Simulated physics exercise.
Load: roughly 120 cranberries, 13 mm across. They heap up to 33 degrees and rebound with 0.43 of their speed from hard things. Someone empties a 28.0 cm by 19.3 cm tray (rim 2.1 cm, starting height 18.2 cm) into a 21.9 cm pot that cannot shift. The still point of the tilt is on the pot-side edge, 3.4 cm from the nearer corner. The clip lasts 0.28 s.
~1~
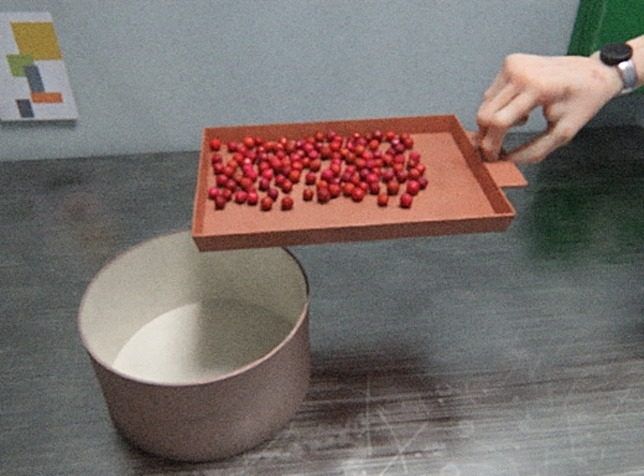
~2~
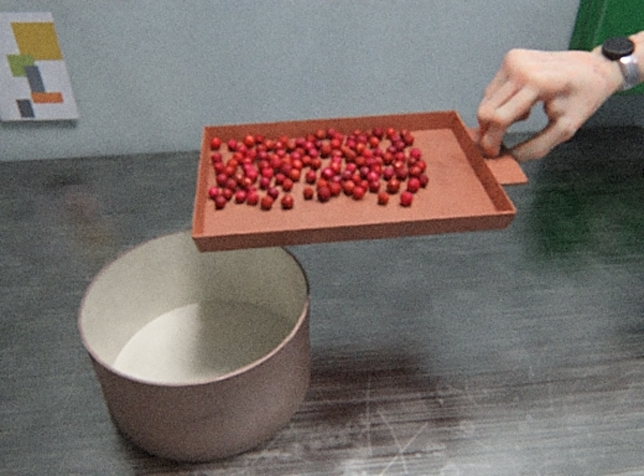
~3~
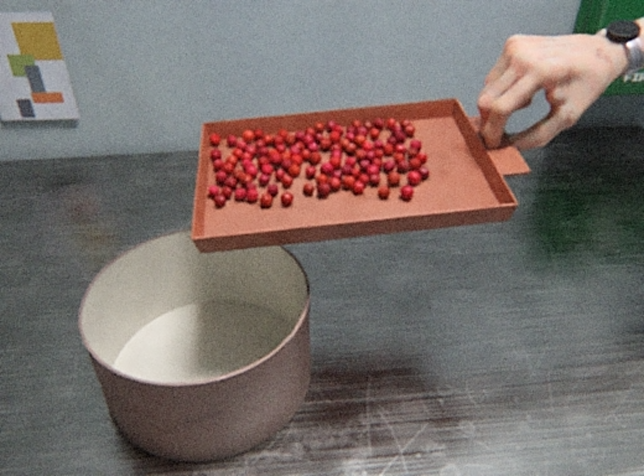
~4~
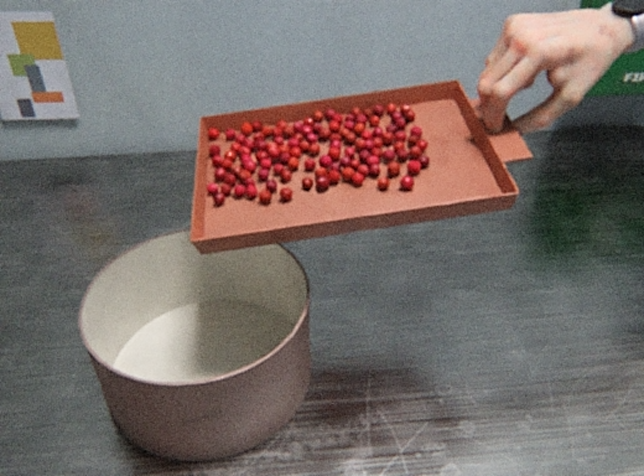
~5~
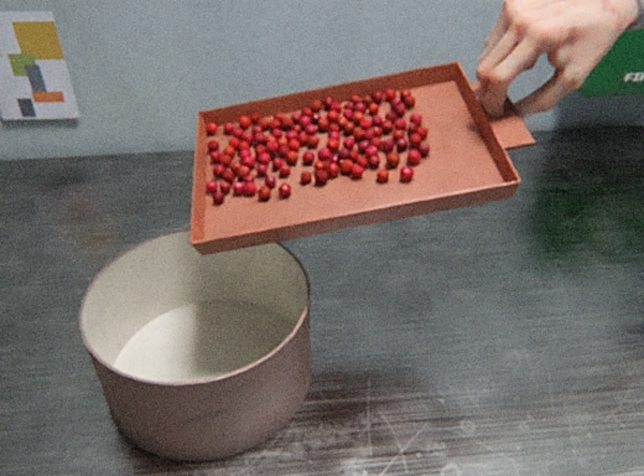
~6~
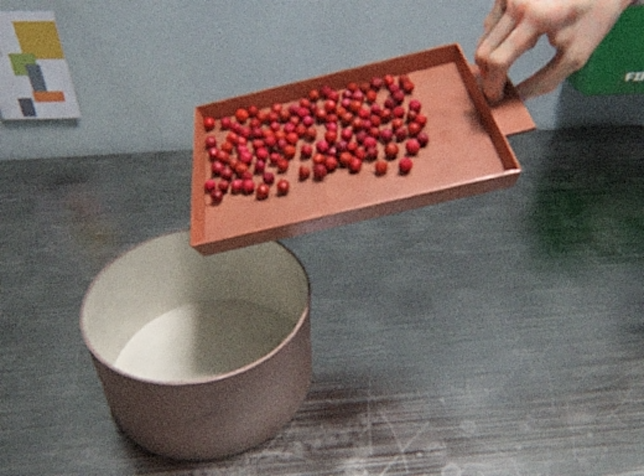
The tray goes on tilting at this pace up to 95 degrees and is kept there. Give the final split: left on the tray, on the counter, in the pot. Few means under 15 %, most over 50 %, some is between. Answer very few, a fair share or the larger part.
Left on the tray: Very few; on the counter: Very few; in the pot: The larger part.
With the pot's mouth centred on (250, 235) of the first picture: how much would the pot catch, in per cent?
About 0 per cent.
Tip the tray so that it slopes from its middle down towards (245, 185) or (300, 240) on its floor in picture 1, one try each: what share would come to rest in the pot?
Some 35 and 85 per cent.
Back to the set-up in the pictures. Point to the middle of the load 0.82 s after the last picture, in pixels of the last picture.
At about (207, 171).
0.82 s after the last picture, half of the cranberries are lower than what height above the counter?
Roughly 26 cm.
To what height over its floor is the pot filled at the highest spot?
Roughly 2.5 cm.
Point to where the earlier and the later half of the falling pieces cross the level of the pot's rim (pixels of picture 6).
At about (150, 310), then at (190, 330).
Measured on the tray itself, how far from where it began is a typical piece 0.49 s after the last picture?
Roughly 9 cm.
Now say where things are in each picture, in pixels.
Tray tilt 0 degrees, front corners at (197, 233) and (509, 212); middle of the pieces at (316, 166); pot at (196, 294), in the first frame.
Tray tilt 1 degrees, front corners at (197, 233) and (510, 209); middle of the pieces at (316, 164), in the second frame.
Tray tilt 4 degrees, front corners at (197, 235) and (512, 202), lowest corner left front; middle of the pieces at (316, 158), in the third frame.
Tray tilt 8 degrees, front corners at (196, 237) and (513, 190), lowest corner left front; middle of the pieces at (314, 150), in the fourth frame.
Tray tilt 12 degrees, front corners at (195, 239) and (514, 179), lowest corner left front; middle of the pieces at (313, 141), in the fifth frame.
Tray tilt 16 degrees, front corners at (195, 241) and (514, 168), lowest corner left front; middle of the pieces at (311, 134); pot at (198, 293), in the sixth frame.
Then, 0.49 s after the last picture, tilt 54 degrees; the tray holds 100 %, the pot 0 %.
Then, 0.82 s after the last picture, tilt 78 degrees; the tray holds 95 %, the pot 5 %.
Then, 1.25 s after the last picture, tilt 95 degrees; the tray holds 40 %, the pot 30 %.
In the end, tray 5 %, counter 5 %, pot 95 %.
